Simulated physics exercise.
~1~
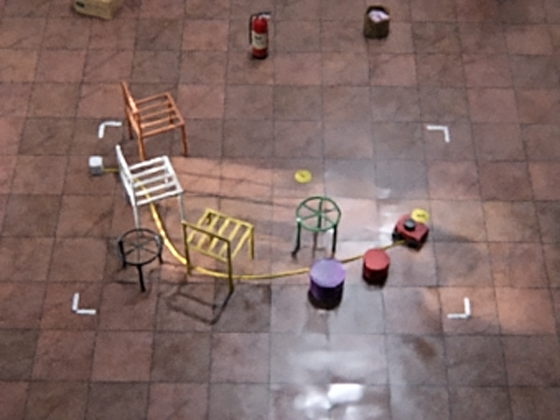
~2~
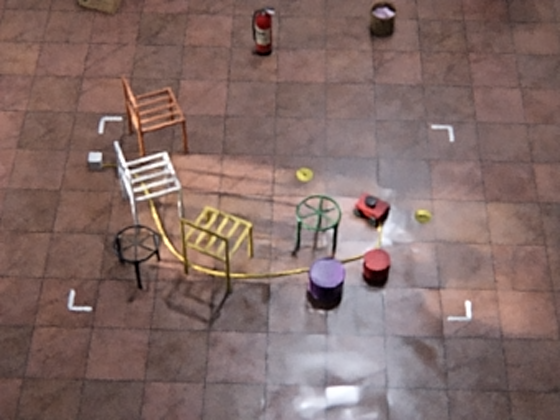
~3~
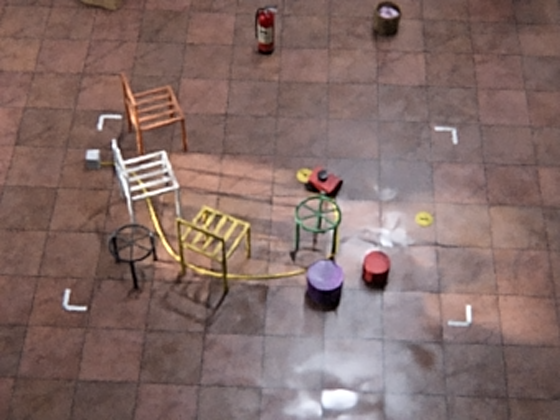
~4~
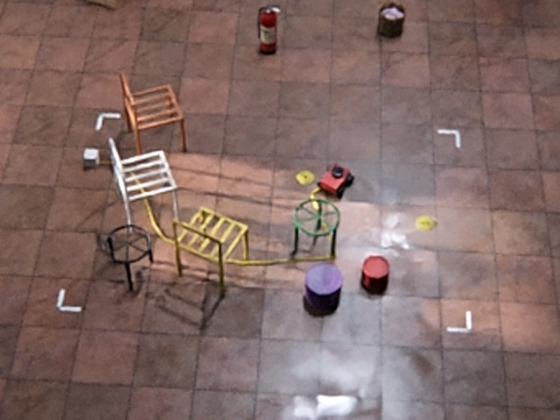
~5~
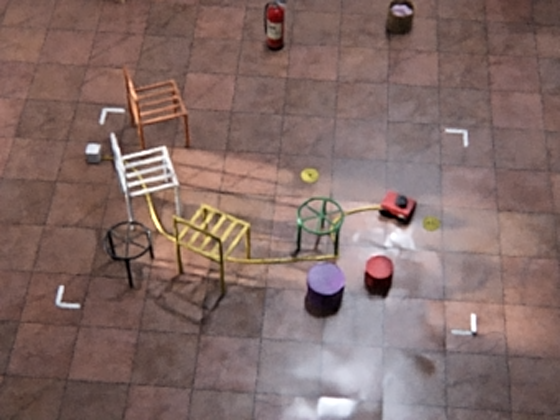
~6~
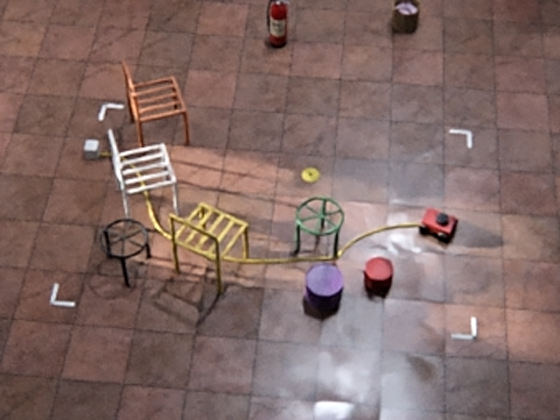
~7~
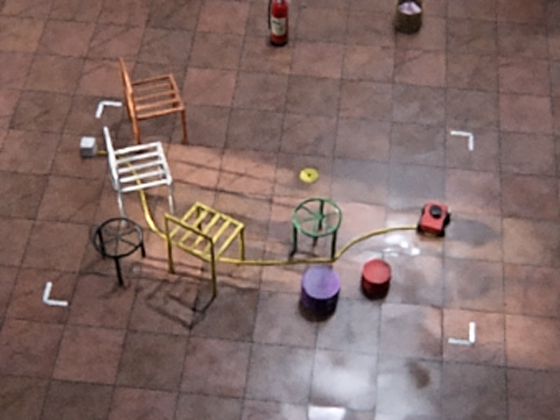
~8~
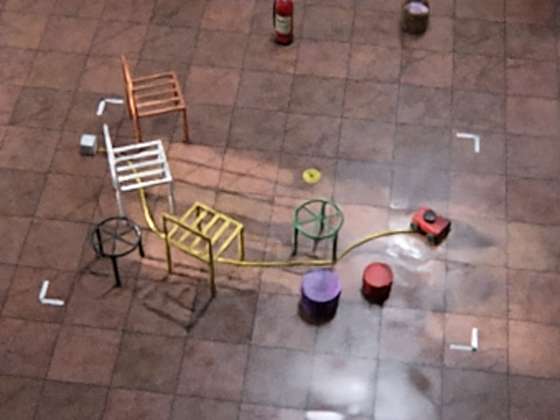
A little red cart trailing a yellow lead sits at the right of a brown tiled floor, seen from high above, with white tape corners around it. The lead winds among orange, white and yellow chairs and a black stool on the left, and a green stool, purple bin and red tub nearer the middle. The cart moves left and up to a yellow mark behind the green stool, then turns and heads back right, drawing the lead out behind it. It stops near the right-hand mark, the lead still curving loosely, and the furniture stays standing in place.
